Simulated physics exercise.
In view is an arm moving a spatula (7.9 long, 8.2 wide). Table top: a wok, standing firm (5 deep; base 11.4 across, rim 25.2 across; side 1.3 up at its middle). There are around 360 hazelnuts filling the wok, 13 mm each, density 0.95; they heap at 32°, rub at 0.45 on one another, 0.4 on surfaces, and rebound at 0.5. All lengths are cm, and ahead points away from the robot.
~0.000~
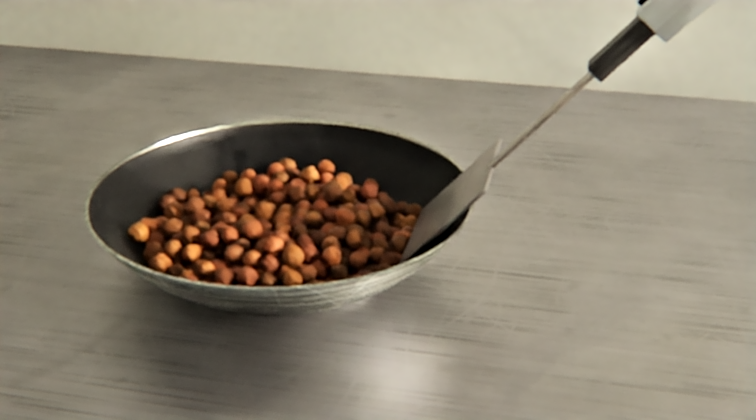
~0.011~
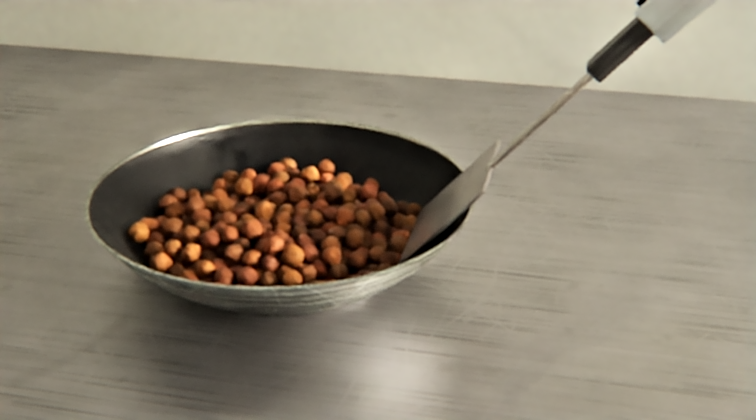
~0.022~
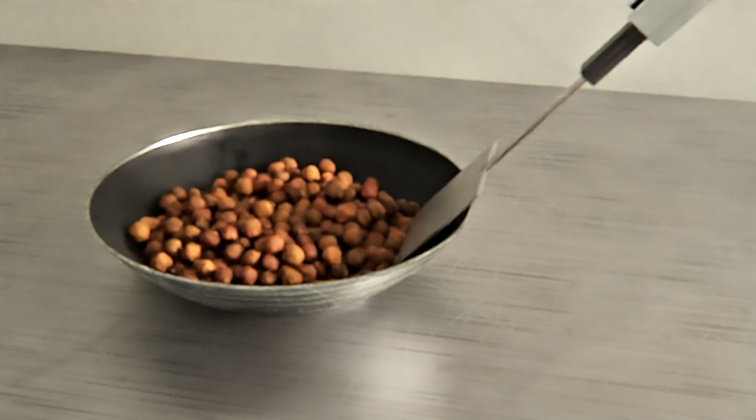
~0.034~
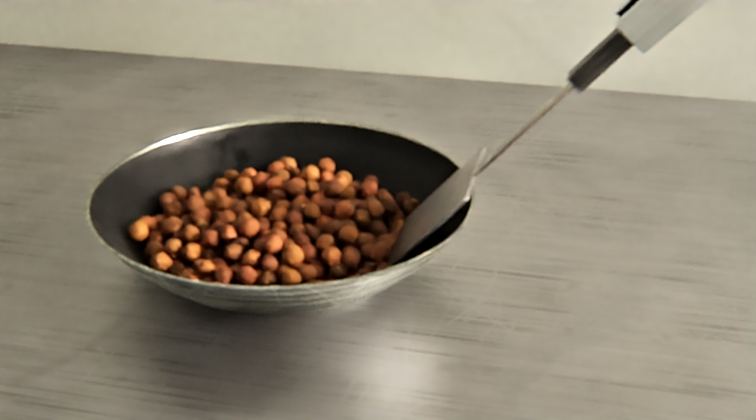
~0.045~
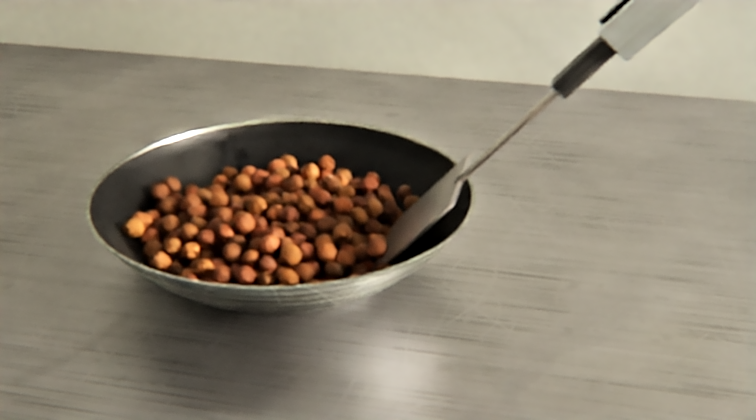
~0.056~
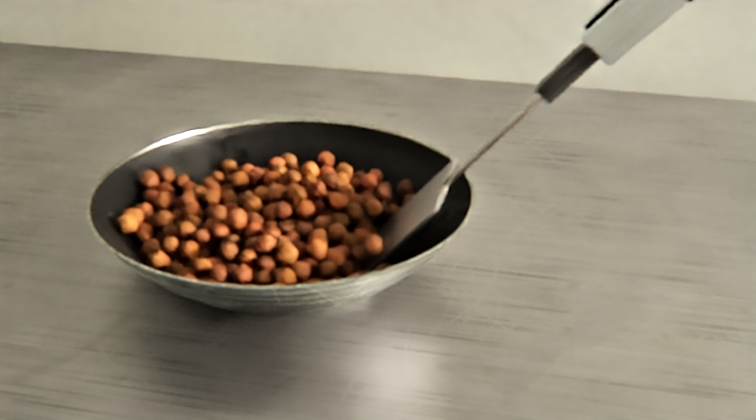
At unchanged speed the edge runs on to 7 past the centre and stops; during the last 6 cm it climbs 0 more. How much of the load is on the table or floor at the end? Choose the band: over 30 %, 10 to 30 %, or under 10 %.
10 to 30 %.
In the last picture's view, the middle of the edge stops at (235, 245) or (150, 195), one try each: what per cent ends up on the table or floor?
About 0 and 45 per cent.
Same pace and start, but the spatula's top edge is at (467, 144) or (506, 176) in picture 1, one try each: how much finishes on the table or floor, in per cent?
Roughly 25% and 10%.
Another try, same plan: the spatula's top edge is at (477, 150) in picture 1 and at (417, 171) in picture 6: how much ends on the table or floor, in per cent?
It works out to about 35 %, more or less.
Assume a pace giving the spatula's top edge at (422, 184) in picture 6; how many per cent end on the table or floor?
Roughly 30 per cent.
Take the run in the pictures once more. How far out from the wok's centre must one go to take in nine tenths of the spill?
Distance from centre: Approx. 30 cm.
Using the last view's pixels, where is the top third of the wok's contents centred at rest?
It is centred near (164, 187) in the last view.
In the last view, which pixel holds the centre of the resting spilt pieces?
(40, 224) or thereabouts.
After 0.11 s, sloping 49°, highest piece 7 above the table; 364 in the wok, 1 on the blade or in flight.
After 0.17 s, sloping 49°, highest piece 7 above the table; 361 in the wok, 4 on the blade or in flight.
After 0.40 s, sloping 49°, highest piece 7 above the table; 305 in the wok, 55 on the table or floor, 5 on the blade or in flight.
After 1.45 s, sloping 49°, highest piece 7 above the table; 304 in the wok, 61 on the table or floor.
At rest, 304 in the wok, 61 on the table or floor. That is 17 % on the table or floor.
